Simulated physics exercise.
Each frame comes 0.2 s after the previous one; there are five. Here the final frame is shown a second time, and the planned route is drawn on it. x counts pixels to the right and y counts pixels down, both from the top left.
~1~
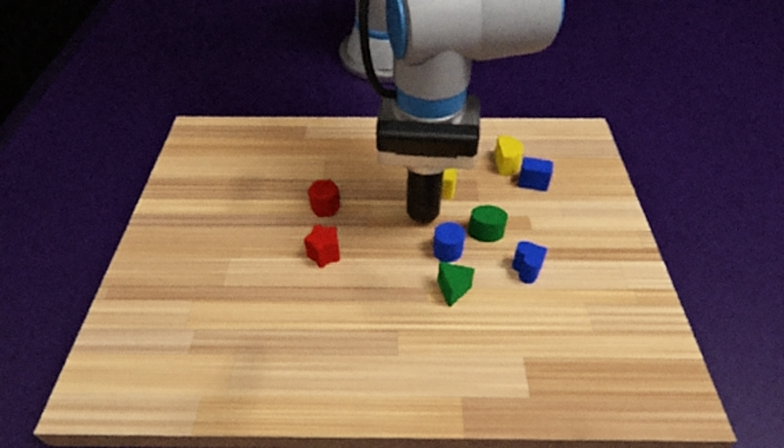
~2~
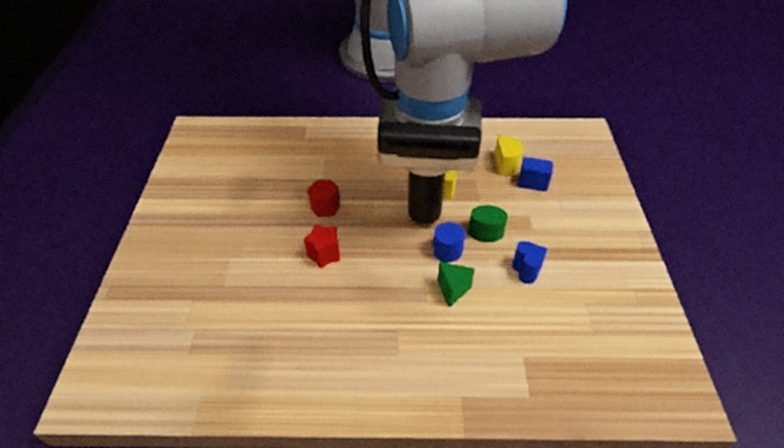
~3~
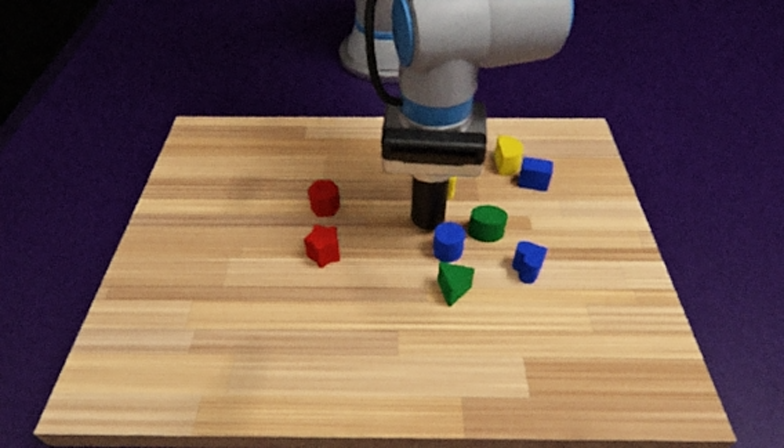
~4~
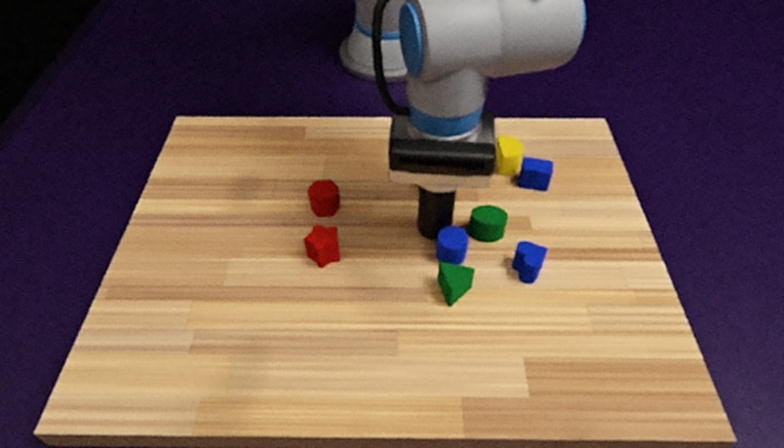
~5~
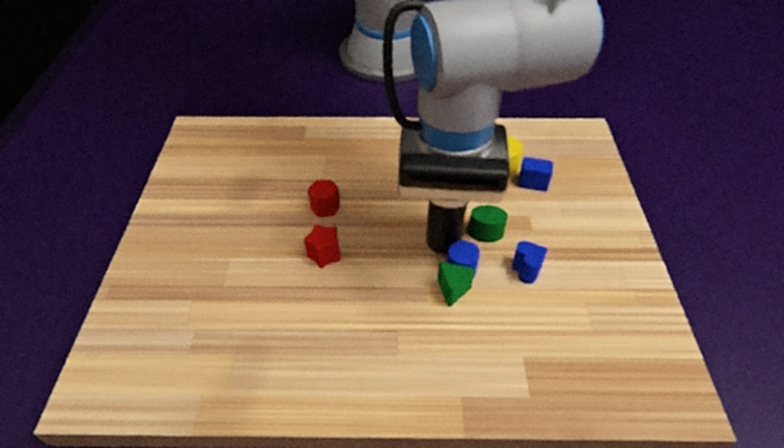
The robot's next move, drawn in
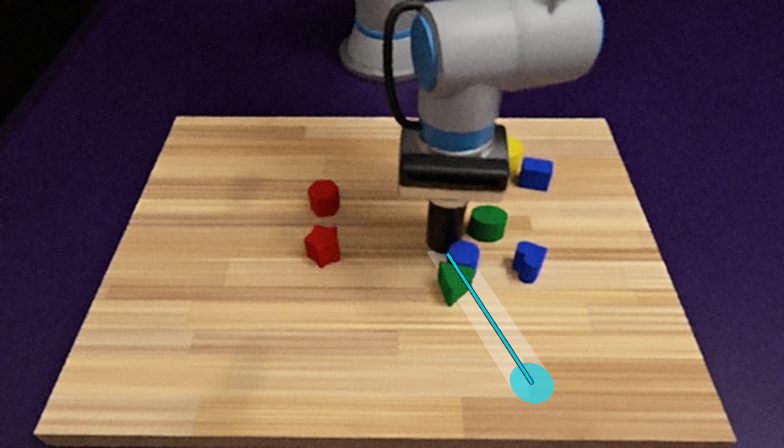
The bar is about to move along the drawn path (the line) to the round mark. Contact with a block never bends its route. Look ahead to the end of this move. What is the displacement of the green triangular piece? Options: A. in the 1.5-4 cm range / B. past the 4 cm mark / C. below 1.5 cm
Correct choice: A.
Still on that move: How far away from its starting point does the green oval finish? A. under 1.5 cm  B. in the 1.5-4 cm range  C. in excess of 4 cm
It's A.
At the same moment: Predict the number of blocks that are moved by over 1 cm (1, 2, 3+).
Total moved: Two.
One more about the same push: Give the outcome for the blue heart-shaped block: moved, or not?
The blue heart-shaped block will stay where it is.
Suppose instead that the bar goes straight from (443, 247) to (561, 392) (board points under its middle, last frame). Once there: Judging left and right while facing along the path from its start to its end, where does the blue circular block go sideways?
Over to the left.
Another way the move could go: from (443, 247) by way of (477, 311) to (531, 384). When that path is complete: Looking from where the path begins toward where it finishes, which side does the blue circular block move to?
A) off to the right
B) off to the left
(B)
The line goes in a line from (443, 247) to (532, 382).
What follows on the original path. One third of the way, bar at (470, 281); green triangular piece at (457, 291), turned 25° clockwise; blue circular block at (501, 290).
Two thirds of the way, bar at (501, 327); green triangular piece at (458, 300), turned 50° clockwise; blue circular block at (543, 324).
At the end, bar at (534, 377); green triangular piece at (458, 300), turned 50° clockwise; blue circular block at (561, 336); green oval unmoved; blue heart-shaped block unmoved.
